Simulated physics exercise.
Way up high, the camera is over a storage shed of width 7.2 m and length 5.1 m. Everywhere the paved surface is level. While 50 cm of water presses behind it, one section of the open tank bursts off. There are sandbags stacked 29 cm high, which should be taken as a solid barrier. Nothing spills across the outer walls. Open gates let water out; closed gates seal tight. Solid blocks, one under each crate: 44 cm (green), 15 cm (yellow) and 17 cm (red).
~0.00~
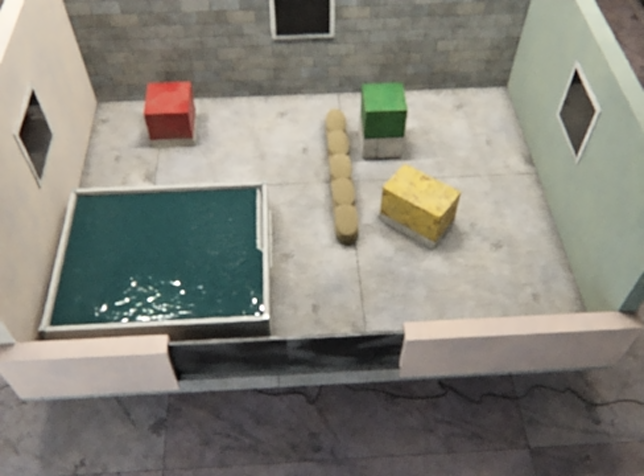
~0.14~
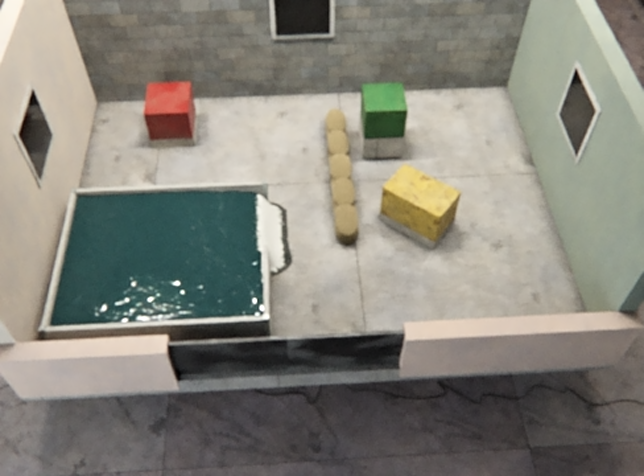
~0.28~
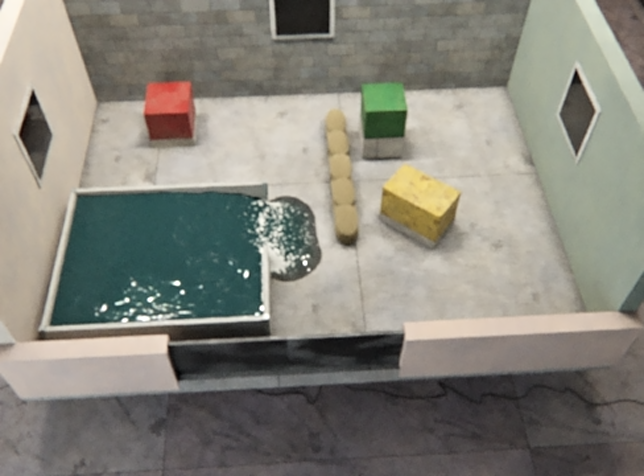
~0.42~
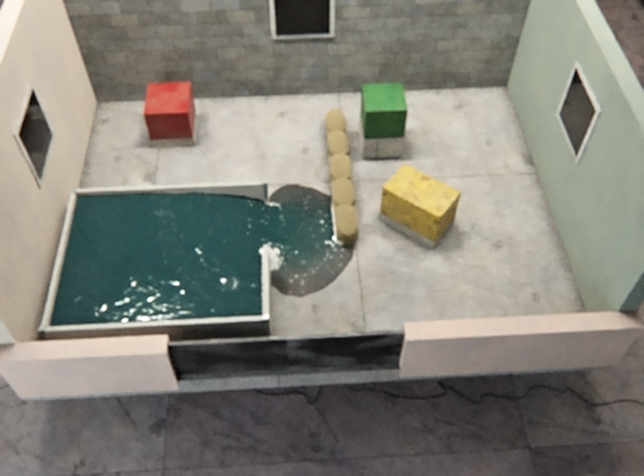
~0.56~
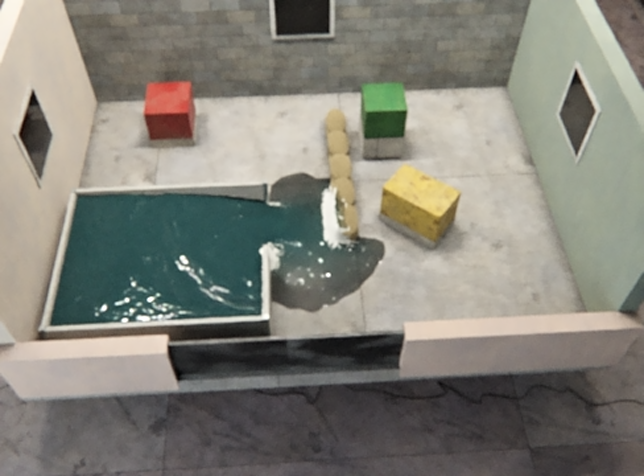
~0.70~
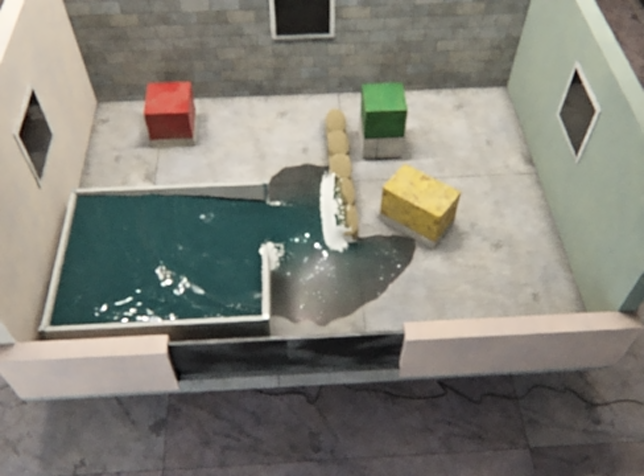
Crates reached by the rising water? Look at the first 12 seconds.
Green crate not reached, yellow crate not reached, red crate not reached.
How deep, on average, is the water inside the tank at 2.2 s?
Some 35 cm on average.
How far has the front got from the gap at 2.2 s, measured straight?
Distance: Approx. 4.6 m.
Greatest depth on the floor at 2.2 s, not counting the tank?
I'd put it at close to 38 cm.
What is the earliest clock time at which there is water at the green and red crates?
Green 1.8 s; red 2.6 s.
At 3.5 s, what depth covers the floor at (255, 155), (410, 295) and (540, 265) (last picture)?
Reading - approx. 2 / 3 / 8 cm.
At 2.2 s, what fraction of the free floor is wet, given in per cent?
Some 40 per cent of it.
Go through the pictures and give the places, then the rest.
Still water, 50 cm deep, in the open tank at (164, 253), in the first picture.
Water pours out at (265, 233) and has run 0.6 m, to (275, 208); deepest outside 24 cm, 50 cm at the open tank's back, in the second picture.
Water pours out at (265, 233) and has run 0.8 m, to (291, 201); deepest outside 26 cm, 50 cm at the open tank's back, in the third picture.
The front is at (347, 249), 1.2 m from the gap at (265, 234); 1.6 m2 of floor is under water; 50 cm left at the back of the open tank, in the fourth picture.
The front is at (377, 254), 1.6 m from the gap at (265, 234); 2.1 m2 of floor is under water; 50 cm left at the back of the open tank, in the fifth picture.
The front is at (406, 250), 2.0 m from the gap at (265, 233); 2.7 m2 of floor is under water; 50 cm left at the back of the open tank, in the sixth picture.
After 1.4 s water covers 20 % of the floor and is deepest (38 cm) near (328, 224); green plinth not reached, yellow plinth reached, red plinth not reached.
After 2.2 s water covers 40 % of the floor and is deepest (38 cm) near (329, 234); green plinth reached, yellow plinth reached, red plinth not reached.
After 3.5 s water covers 60 % of the floor and is deepest (28 cm) near (328, 224); green plinth reached, yellow plinth reached, red plinth reached.
After 7.0 s water covers 95 % of the floor and is deepest (18 cm) near (328, 224); green plinth reached, yellow plinth reached, red plinth reached.
After 12.0 s water covers 95 % of the floor and is deepest (13 cm) near (548, 223); highest at the green plinth 12 cm, highest at the yellow plinth 10 cm, highest at the red plinth 13 cm.
